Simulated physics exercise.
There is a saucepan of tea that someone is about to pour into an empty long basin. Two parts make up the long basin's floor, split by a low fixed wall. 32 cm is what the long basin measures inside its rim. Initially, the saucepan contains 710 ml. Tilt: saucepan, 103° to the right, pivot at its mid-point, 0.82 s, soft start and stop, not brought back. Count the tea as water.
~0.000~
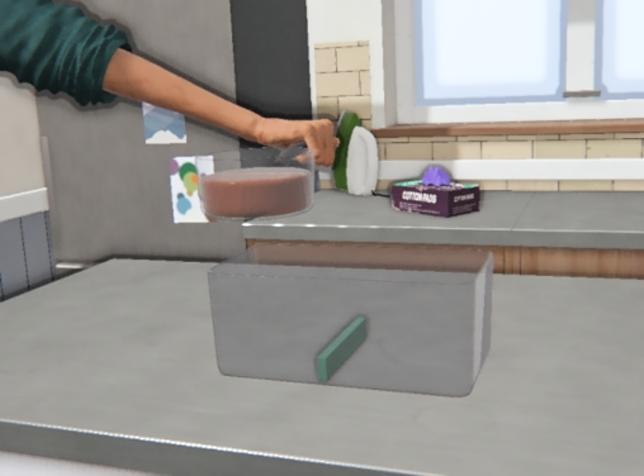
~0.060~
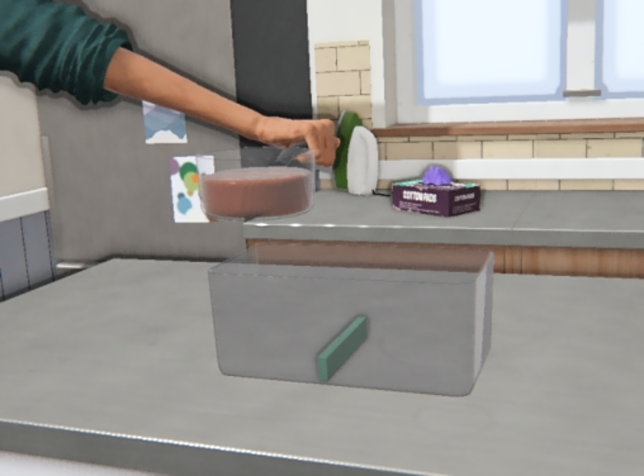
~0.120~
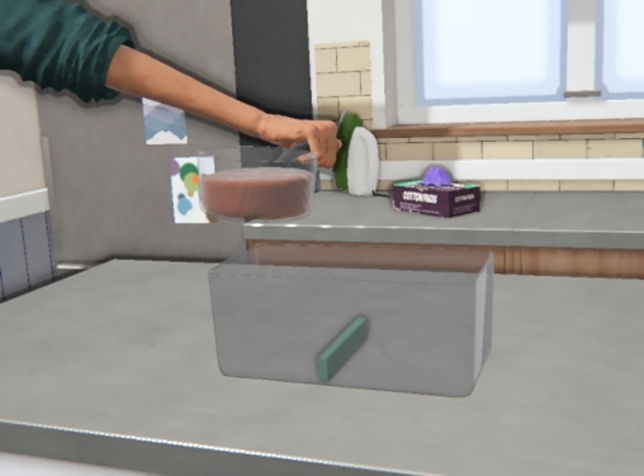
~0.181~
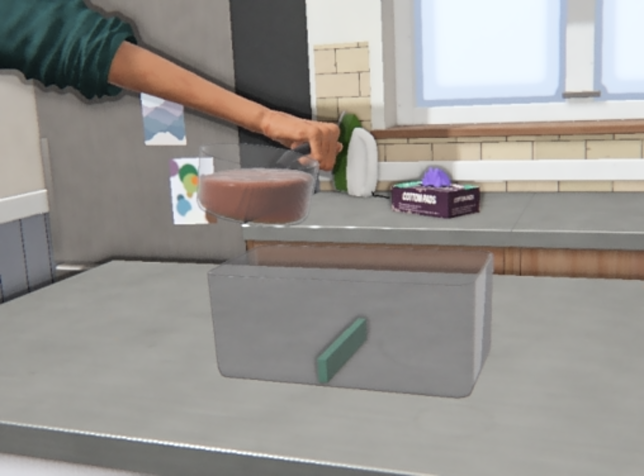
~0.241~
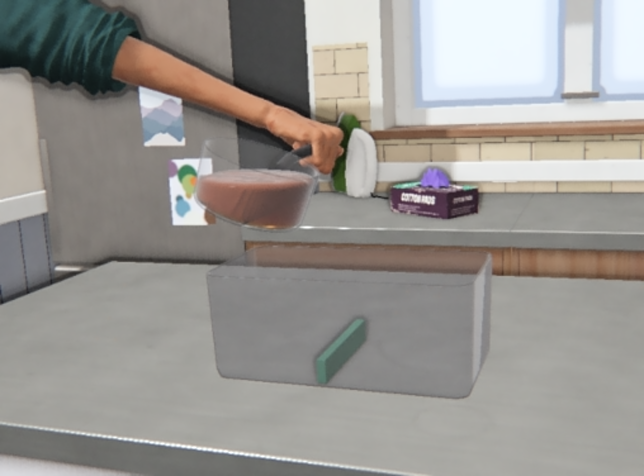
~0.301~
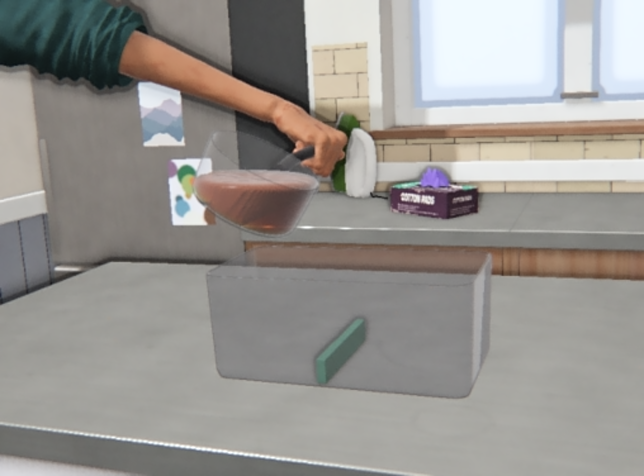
A hand in a green sleeve held a clear saucepan of brownish tea above a long see-through basin on a gray counter, then slowly tilted it further and further to the right.
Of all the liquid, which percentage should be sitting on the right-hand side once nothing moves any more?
Around 61 per cent should be sitting there.
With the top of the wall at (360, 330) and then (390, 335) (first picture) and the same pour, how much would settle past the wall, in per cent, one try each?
In turn about 35 and 5 per cent.
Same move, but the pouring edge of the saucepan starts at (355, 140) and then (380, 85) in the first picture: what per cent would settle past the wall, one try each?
Respectively 85 and 75 %.
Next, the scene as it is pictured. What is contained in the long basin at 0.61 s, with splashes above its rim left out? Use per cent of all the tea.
Estimate - around 38 in a hundred parts.
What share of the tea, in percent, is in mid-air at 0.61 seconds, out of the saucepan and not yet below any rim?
It comes to about 28 percent.
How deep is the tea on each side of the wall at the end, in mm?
Final reading - left some 12 mm, right some 16 mm.
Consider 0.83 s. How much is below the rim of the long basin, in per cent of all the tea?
Roughly 88 percent of it.
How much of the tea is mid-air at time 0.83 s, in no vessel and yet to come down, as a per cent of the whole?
Airborne share: Near 4 %.
By 0.61 s the tilt is 87° and 34 per cent is still to pour, 6 is left of the wall and 33 right of it.
By 0.83 s the tilt is 103° and 8 per cent is still to pour, 28 is left of the wall and 60 right of it.
By 1.07 s the tilt is 103° and 1 per cent is still to pour, 38 is left of the wall and 61 right of it.
By 1.32 s the tilt is 103° and 0 per cent is still to pour, 39 is left of the wall and 61 right of it.
At rest 39 per cent lies left of the wall, 61 right of it and 0 outside.
